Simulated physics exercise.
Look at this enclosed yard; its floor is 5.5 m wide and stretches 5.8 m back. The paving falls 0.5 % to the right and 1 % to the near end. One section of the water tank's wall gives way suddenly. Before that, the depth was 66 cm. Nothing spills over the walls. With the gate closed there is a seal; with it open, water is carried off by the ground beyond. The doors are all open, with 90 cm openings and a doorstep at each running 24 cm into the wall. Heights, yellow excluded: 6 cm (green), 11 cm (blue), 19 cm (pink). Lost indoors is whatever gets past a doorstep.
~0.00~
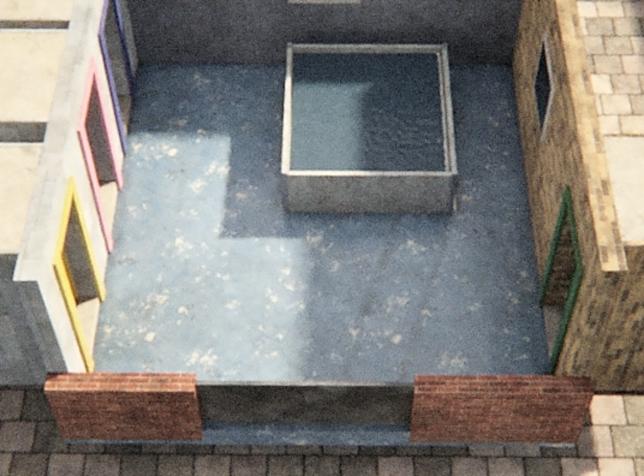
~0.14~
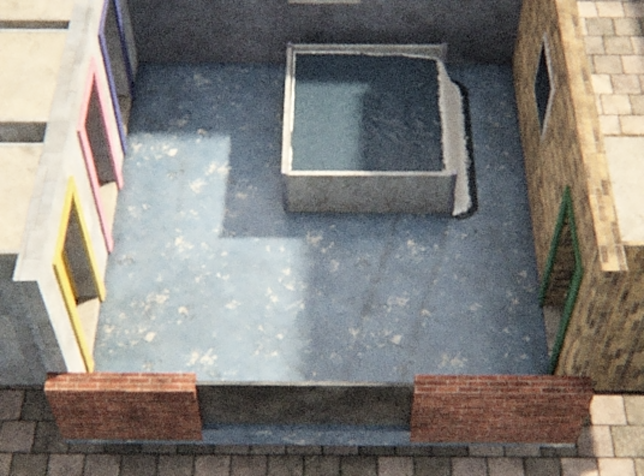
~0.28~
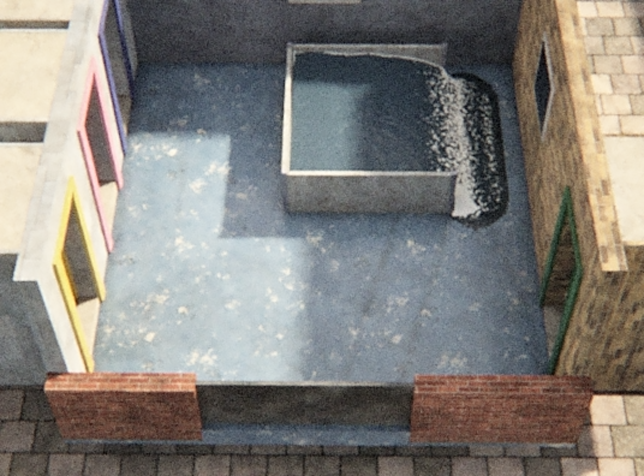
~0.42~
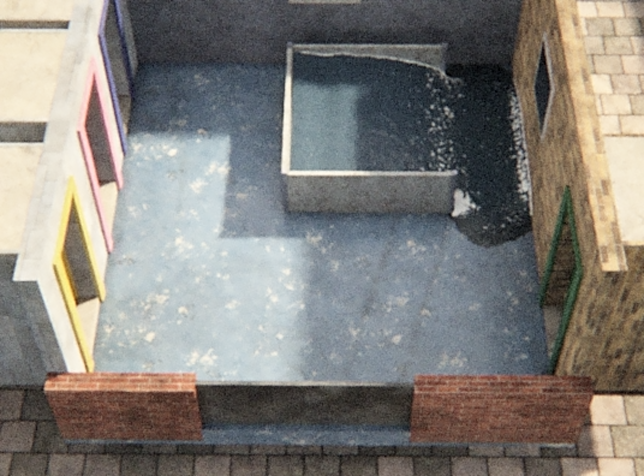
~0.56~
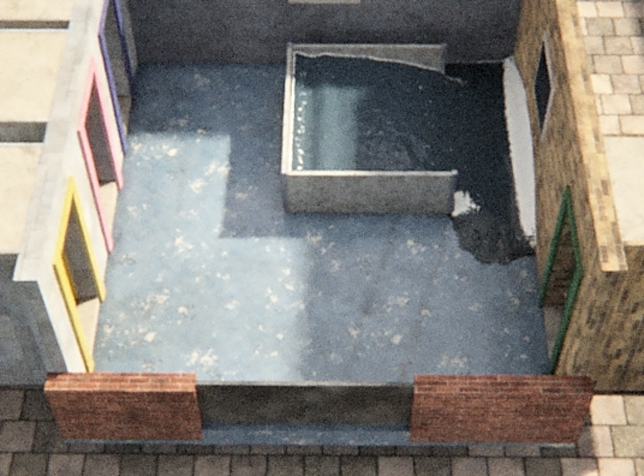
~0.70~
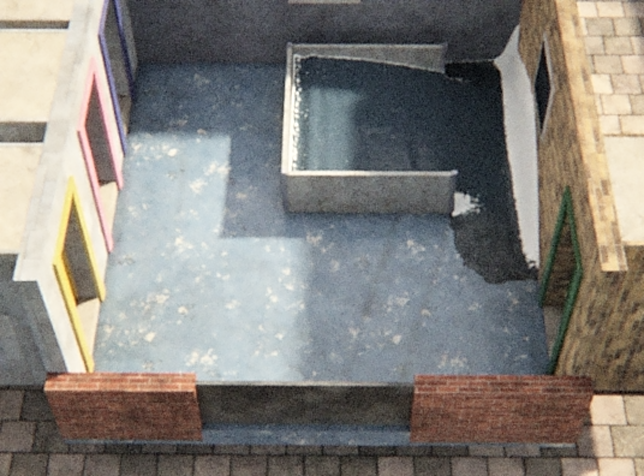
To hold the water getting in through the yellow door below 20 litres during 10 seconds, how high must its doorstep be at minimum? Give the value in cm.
14 cm.
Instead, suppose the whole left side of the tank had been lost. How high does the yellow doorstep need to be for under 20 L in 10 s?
The answer is some 11.5 cm.
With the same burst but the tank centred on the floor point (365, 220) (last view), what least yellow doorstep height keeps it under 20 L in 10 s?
Some 12.5 cm.
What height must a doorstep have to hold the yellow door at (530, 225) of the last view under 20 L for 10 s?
It needs about 33 cm.
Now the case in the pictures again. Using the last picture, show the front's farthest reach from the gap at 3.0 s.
Pixel close to (177, 411).
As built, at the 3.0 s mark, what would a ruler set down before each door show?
Green door 9 cm, blue door 13 cm, yellow door 0 cm, pink door 0 cm.
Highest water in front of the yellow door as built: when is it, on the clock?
It peaks at about 5.0 s.
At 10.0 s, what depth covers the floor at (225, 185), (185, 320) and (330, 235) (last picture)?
Roughly 11, then 10, then 4 cm.
After 1.4 s water covers 20 % of the floor, deepest (57 cm) near (508, 74); it has not reached the yellow door.
After 3.0 s water covers 50 % of the floor, deepest (38 cm) near (139, 63); it has not reached the yellow door.
After 10.0 s water covers 100 % of the floor, deepest (19 cm) near (549, 415); 12 cm at the yellow door, 28 litres in over its 13 cm doorstep.
At the yellow door as built, the water arrived by 3.8 s and peaked near 19 cm at 5.2 s.
With a doorstep of 11.5 cm, 46 litres would have come in within the 10 s; with 15.5 cm, 9 litres. So under 20 litres takes about 14 cm.
